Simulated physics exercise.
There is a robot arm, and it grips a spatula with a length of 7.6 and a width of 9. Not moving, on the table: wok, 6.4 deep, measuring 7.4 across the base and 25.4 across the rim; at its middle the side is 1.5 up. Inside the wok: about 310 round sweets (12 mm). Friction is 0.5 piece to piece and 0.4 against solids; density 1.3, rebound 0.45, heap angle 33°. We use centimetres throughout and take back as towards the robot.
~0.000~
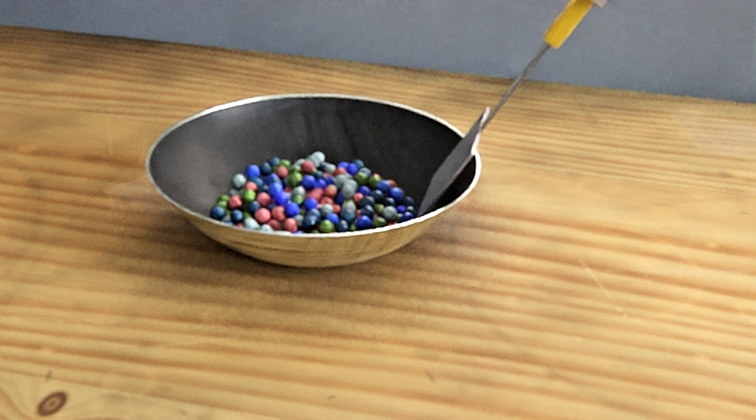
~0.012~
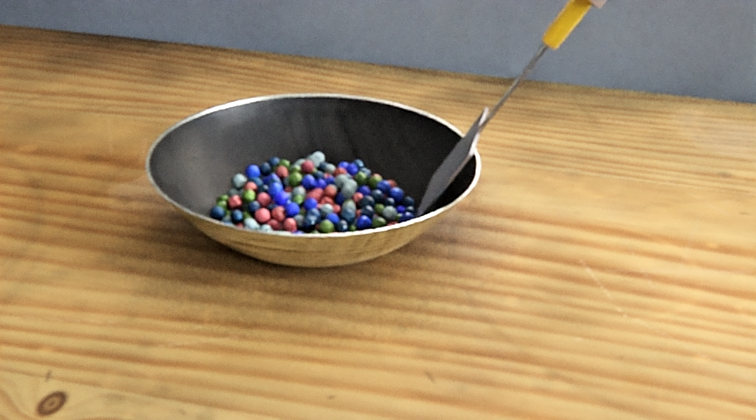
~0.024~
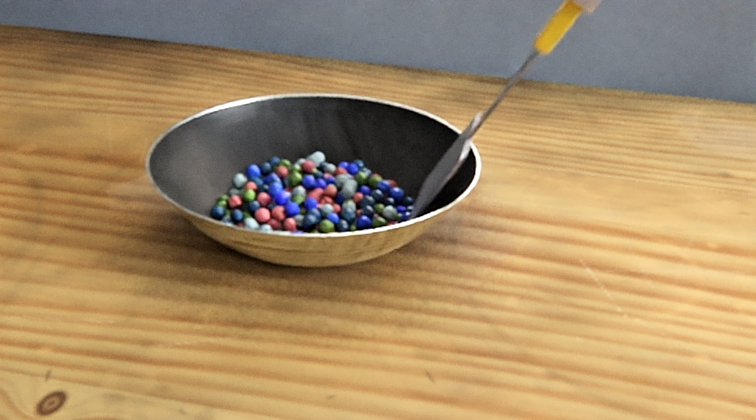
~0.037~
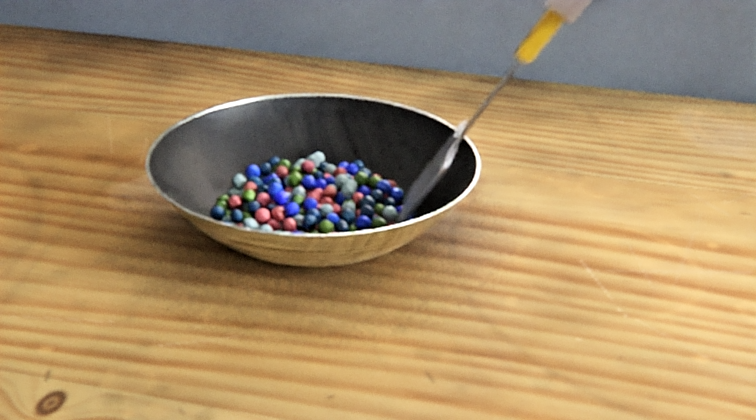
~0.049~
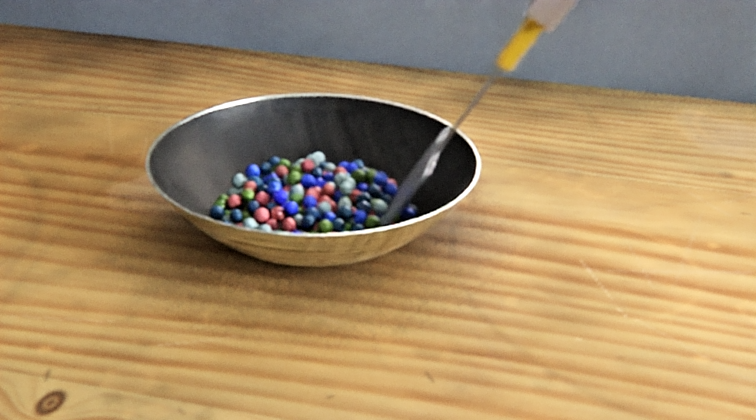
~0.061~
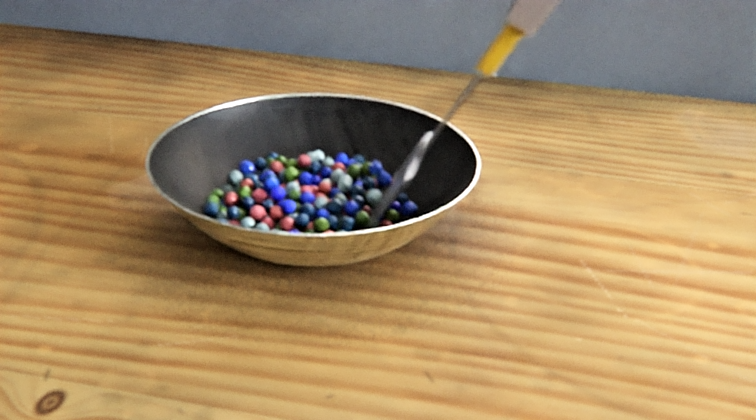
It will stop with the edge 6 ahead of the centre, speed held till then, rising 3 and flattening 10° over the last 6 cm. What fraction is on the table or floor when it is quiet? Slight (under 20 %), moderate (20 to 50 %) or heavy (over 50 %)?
Moderate.
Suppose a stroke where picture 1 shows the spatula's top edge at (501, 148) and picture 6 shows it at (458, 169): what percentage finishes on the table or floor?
Roughly 10 %.
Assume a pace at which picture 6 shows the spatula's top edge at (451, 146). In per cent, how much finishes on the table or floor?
My guess is around 5 percent.
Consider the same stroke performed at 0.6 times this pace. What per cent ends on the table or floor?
Estimate: Close to 5 %.
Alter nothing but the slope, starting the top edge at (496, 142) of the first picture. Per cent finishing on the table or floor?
I'd estimate close to 30 per cent.
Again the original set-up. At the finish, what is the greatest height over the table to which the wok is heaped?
Peak at rest, approximately 5.5 centimetres.
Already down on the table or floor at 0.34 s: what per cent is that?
Around 15 %.
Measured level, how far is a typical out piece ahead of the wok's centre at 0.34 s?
Around 20 centimetres ahead.
After 0.09 s, sloping 59°, highest piece 6 above the table; 308 in the wok.
After 0.12 s, sloping 55°, highest piece 8 above the table; 308 in the wok.
After 0.34 s, sloping 49°, highest piece 16 above the table; 206 in the wok, 43 on the table or floor, 59 on the blade or in flight.
After 1.39 s, sloping 49°, highest piece 7 above the table; 206 in the wok, 102 on the table or floor.
At rest, 206 in the wok, 102 on the table or floor. That is 33 % on the table or floor.
